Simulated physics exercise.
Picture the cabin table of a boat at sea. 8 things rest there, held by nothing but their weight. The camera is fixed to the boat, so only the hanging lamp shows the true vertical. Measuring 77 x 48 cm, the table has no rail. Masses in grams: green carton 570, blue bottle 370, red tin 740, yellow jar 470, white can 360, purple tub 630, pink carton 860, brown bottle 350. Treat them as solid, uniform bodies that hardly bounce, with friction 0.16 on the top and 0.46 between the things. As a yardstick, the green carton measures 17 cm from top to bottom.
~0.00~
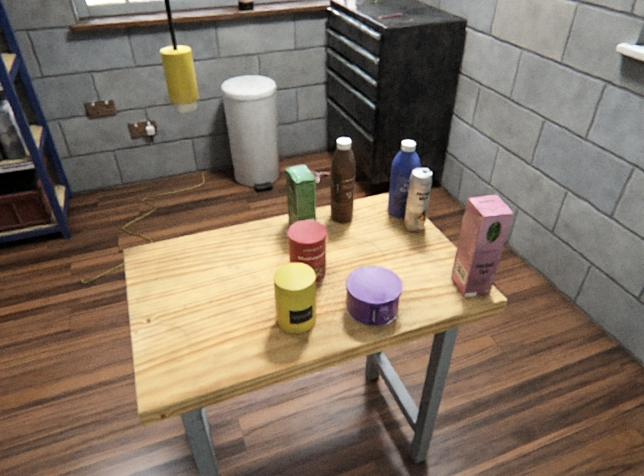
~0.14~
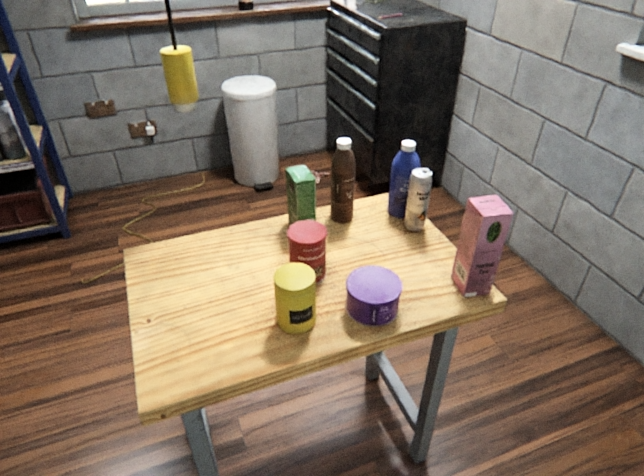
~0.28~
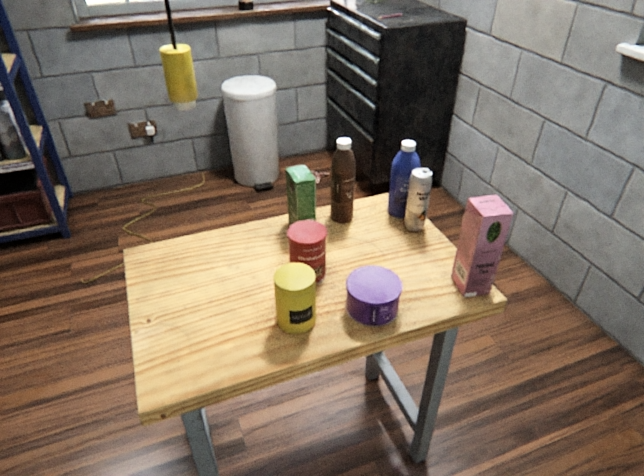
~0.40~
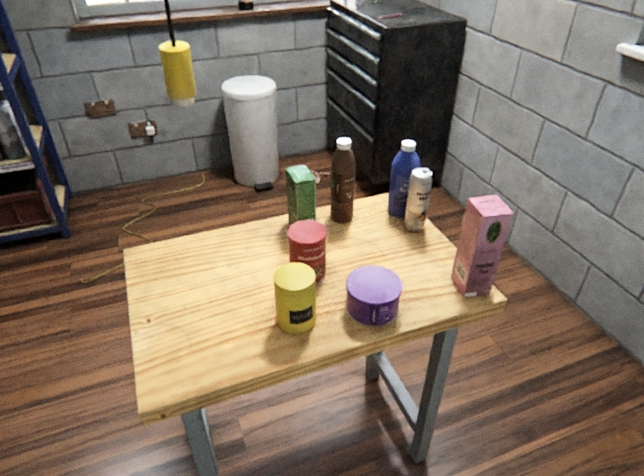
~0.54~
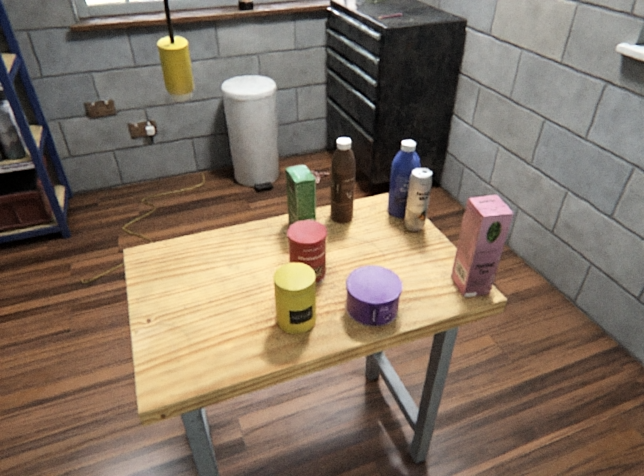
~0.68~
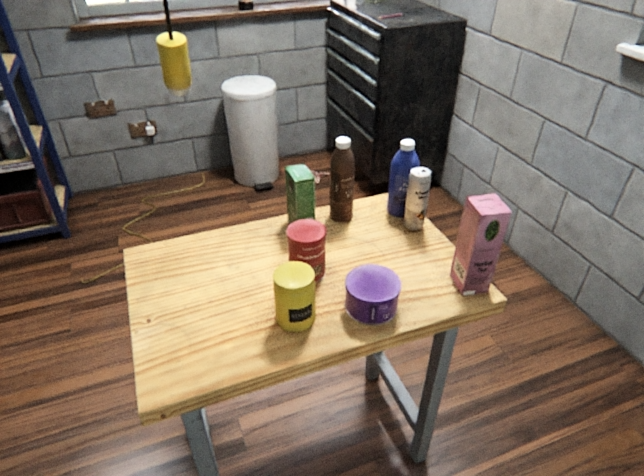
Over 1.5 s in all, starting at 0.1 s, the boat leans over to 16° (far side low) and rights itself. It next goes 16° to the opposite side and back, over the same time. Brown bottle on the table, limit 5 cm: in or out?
Out.
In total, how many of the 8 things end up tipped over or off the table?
The count comes out at 5.
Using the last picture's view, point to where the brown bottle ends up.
End position: Roughly (299, 302).
By 1.08 s, floor tilted 13°, far side down; green carton, blue bottle and brown bottle now off the table; pink carton 13 cm from its spot; white can 12 cm from its spot.
By 1.38 s, floor tilted 3°, far side down; red tin and white can now off the table; pink carton 28 cm from its spot; yellow jar 27 cm from its spot.
By 1.58 s, boat level; pink carton 35 cm from its spot; yellow jar 33 cm from its spot; purple tub 33 cm from its spot.
By 2.68 s, floor tilted 9°, near side down; pink carton 18 cm from its spot; yellow jar 17 cm from its spot; purple tub 17 cm from its spot.
When it is over (3.6 s), off the table, green carton, blue bottle, red tin, white can and brown bottle; the other 3 within 5 cm of the start. In the last view, brown bottle near (299, 302).
